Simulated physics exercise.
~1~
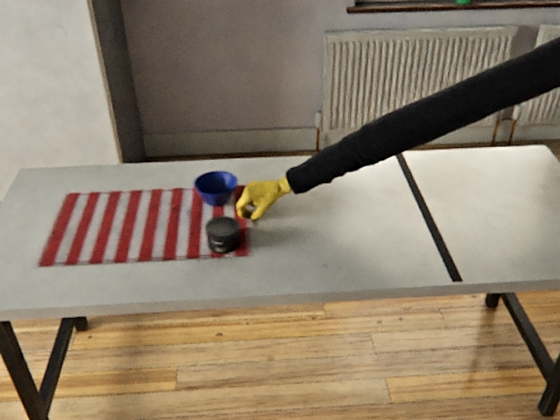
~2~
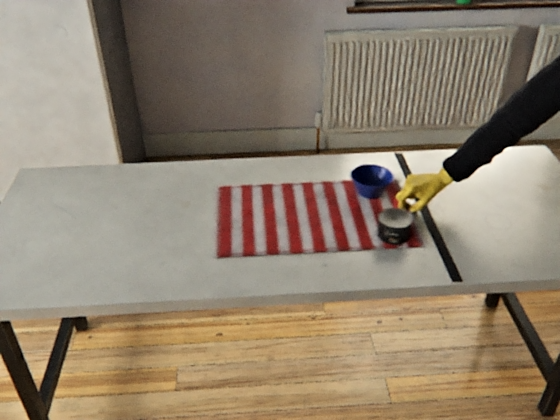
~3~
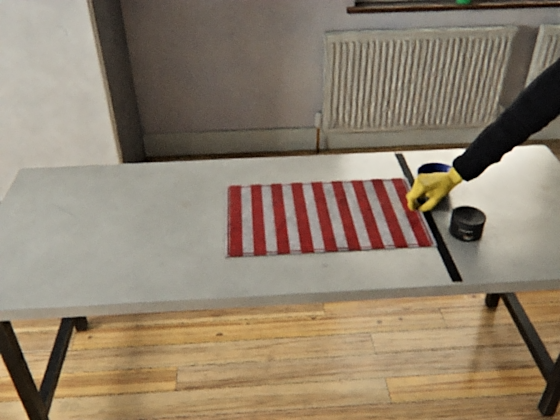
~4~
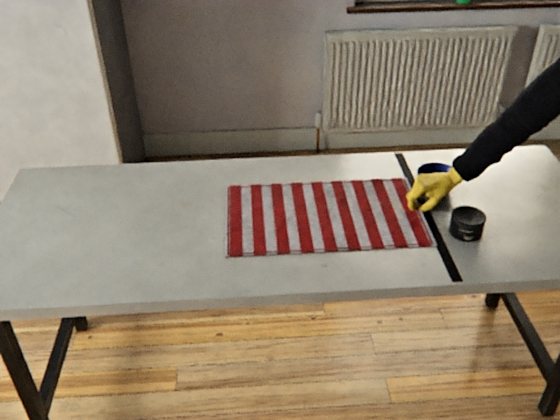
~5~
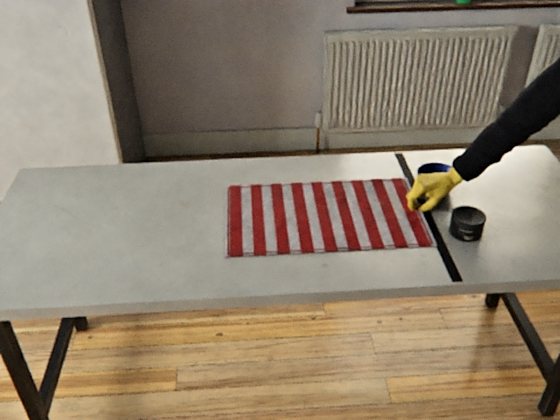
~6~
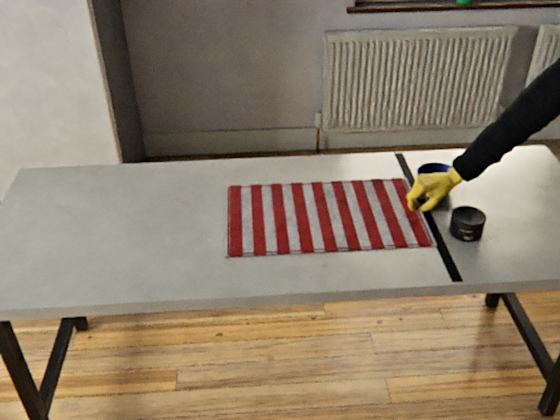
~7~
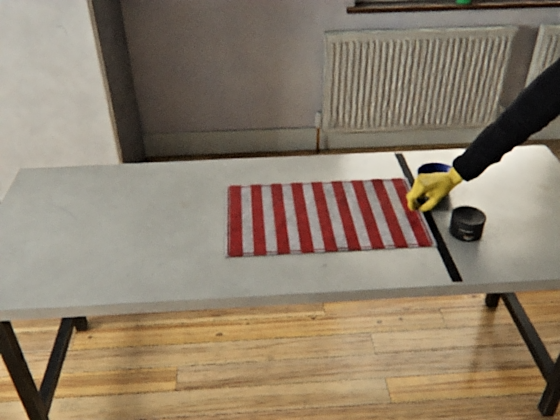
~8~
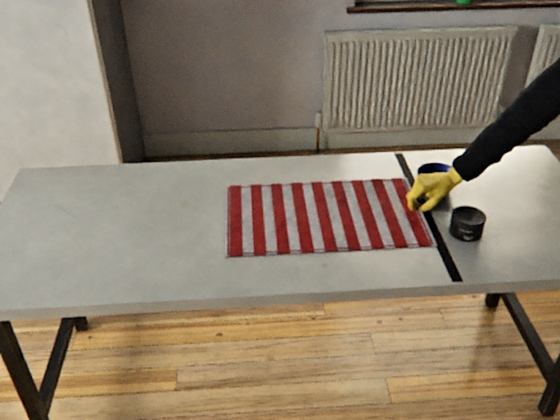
A red-and-white striped cloth lies on the left part of a long grey table, with a blue bowl and a black tub riding near its right end, while a still camera looks slightly down from the front. A radiator and wooden floor show behind and below. A yellow-gloved hand in a dark sleeve grips the cloth's right edge and draws it rightward toward a strip of black tape, carrying both containers along. The cloth stops with its edge at the tape, and the bowl and tub slide off ahead of it. Everything then stays still, the containers resting on bare table beyond the cloth, the bowl partly hidden behind the hand.
